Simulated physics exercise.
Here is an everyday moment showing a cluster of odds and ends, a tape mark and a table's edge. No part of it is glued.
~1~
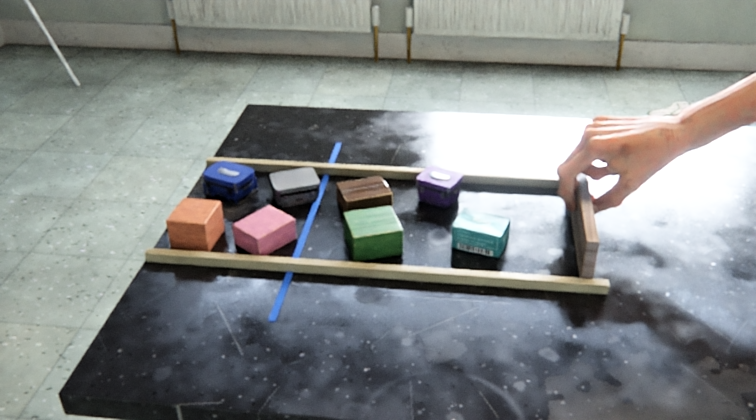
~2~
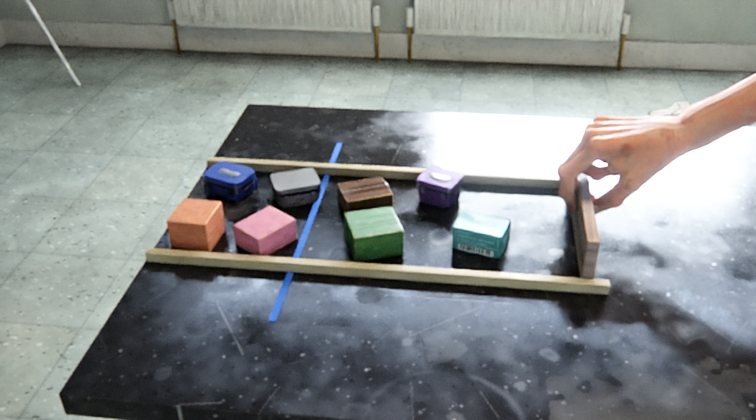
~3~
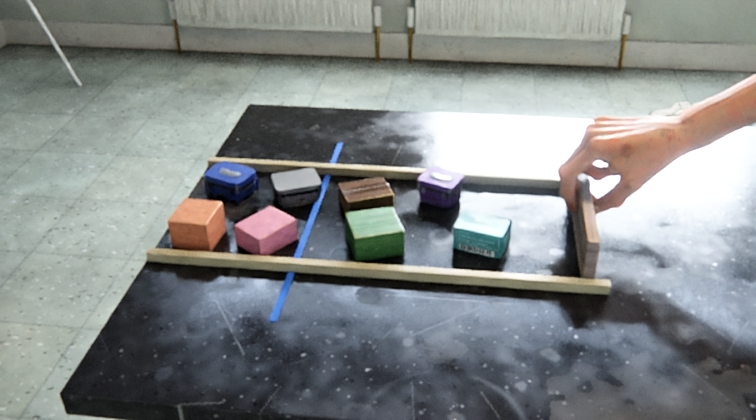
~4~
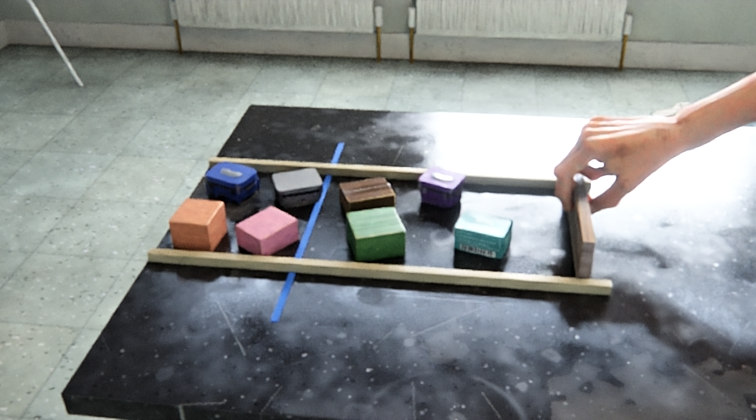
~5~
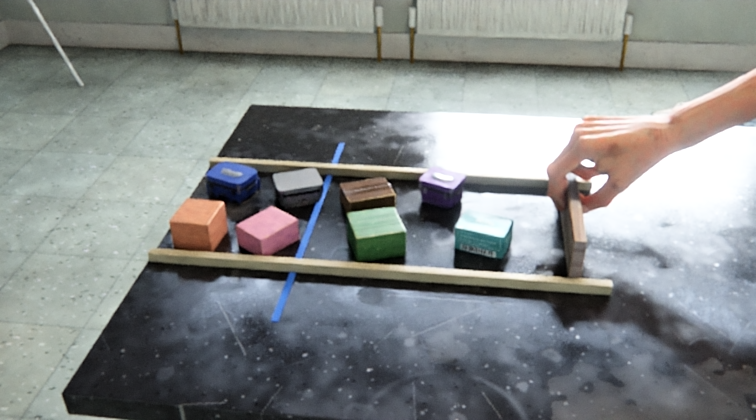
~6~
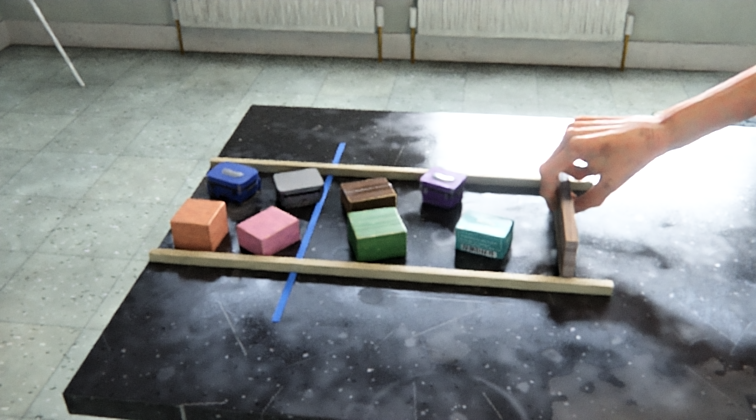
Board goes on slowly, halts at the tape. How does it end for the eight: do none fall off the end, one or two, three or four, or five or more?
Fallen: A lone one or a pair.
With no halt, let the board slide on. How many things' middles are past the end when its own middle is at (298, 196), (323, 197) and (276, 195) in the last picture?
In order, that gives 2, then 2, then 4.
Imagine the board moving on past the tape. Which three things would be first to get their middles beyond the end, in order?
Earliest first: The blue case, then the orange block, then the pink block.
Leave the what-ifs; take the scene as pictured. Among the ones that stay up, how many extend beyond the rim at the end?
The total here is 0.
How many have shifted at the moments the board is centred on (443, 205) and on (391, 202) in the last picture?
Note: First position 3; second position 6.
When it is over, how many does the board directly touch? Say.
2 touch it.
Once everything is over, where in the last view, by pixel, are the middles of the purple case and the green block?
You'll find the purple case at roughly (305, 184) and the green block at roughly (235, 222).
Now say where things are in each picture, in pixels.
Orange block (196, 225); blue case (230, 182); pink block (265, 231); board (581, 213); tape (311, 216), in the first frame.
Blue case (231, 183); board (582, 213), in the second frame.
Pink block (266, 232); purple case (441, 188), in the third frame.
Orange block (199, 226); green block (375, 234), in the fourth frame.
Blue case (233, 183); brown box (367, 198), in the fifth frame.
Orange block (200, 226); blue case (234, 183); pink block (268, 232); board (563, 212); tape (315, 217), in the sixth frame.
Soon after, none off yet; orange block at rest near (200, 226); blue case at rest near (234, 183); pink block at rest near (268, 232).
After that, none off yet; orange block displaced a little near (185, 226); blue case displaced a little near (212, 180); pink block displaced about its own width near (224, 234).
In the end, the number that fall off is one or two; gone, blue case and orange block.
